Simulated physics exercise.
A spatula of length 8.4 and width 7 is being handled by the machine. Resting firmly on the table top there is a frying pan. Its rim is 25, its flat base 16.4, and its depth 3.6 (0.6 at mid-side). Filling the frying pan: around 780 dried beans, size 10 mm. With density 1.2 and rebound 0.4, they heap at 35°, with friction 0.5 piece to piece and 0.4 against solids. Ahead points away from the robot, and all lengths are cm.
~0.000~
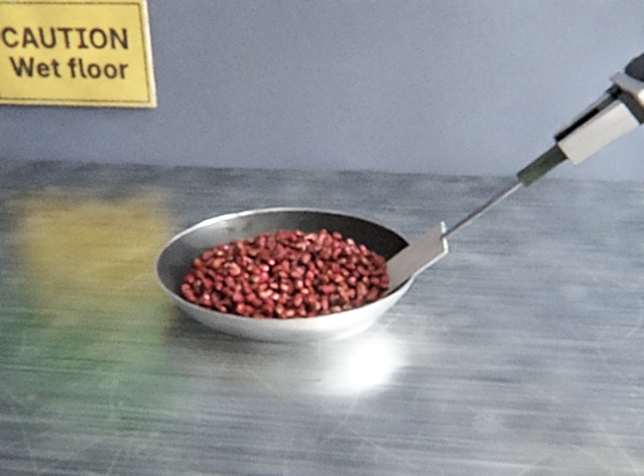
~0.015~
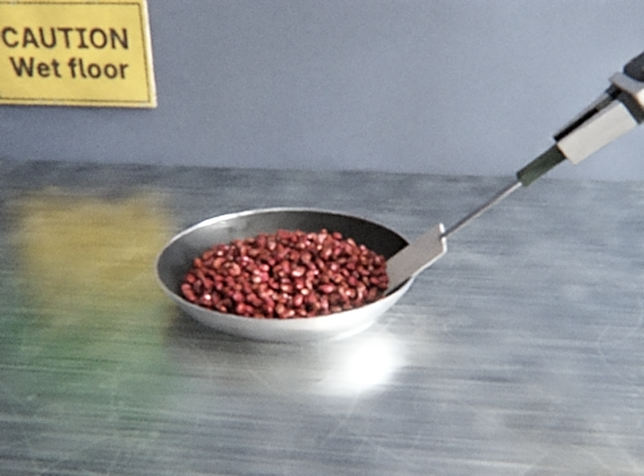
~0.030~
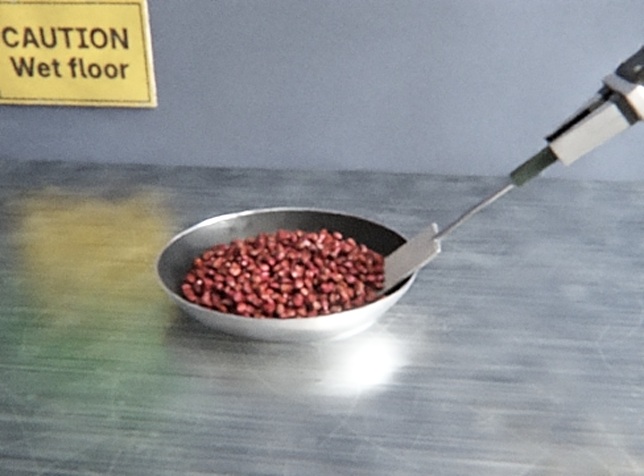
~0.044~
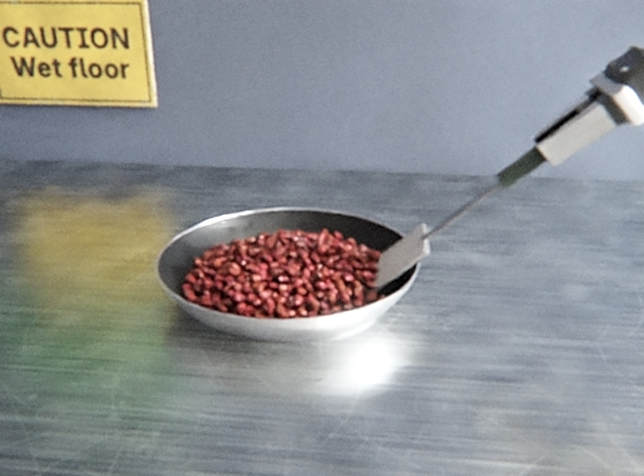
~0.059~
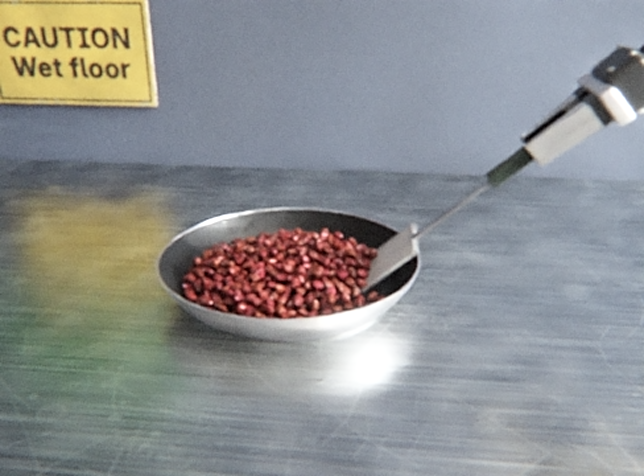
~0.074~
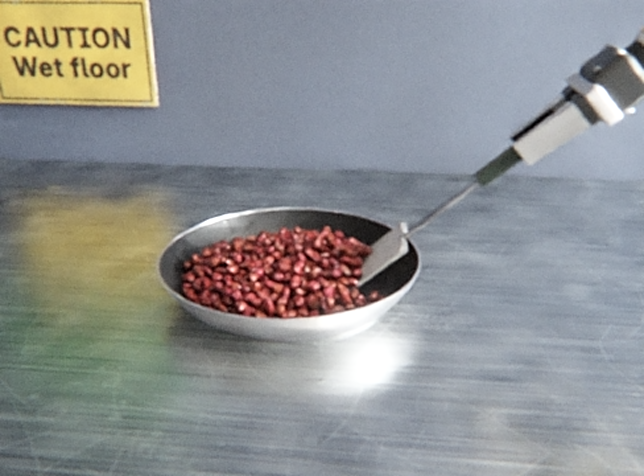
A spatula held by a machine slid a short way left into a shallow pan of dark red beans on a shiny metal table, nudging the beans at the right edge slightly.
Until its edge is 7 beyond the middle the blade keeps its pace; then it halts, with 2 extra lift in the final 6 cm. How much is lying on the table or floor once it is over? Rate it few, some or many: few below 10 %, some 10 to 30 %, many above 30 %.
Few, below 10 %.
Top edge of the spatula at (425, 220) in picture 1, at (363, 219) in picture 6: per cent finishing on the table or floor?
20 %.
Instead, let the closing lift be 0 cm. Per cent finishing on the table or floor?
Some 5 per cent.
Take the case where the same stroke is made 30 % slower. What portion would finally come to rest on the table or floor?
5 per cent, about.
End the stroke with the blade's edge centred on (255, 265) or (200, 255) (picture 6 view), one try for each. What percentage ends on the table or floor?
0 % and 20 %.
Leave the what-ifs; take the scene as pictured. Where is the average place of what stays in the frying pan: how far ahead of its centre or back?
The balance point lies close to 4.0 cm ahead.
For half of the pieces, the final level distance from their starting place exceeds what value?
Level distance of around 3 cm.
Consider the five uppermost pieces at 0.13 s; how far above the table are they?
Somewhere near 4 cm, I'd say.
After 0.13 s, sloping 42°, highest piece 5 above the table; 784 in the frying pan.
After 0.19 s, sloping 42°, highest piece 5 above the table; 783 in the frying pan, 1 on the blade or in flight.
After 0.42 s, sloping 42°, highest piece 6 above the table; 740 in the frying pan, 40 on the table or floor, 4 on the blade or in flight.
After 1.47 s, sloping 42°, highest piece 5 above the table; 735 in the frying pan, 49 on the table or floor.
In the end, 735 in the frying pan, 49 on the table or floor. That is 6 % on the table or floor.
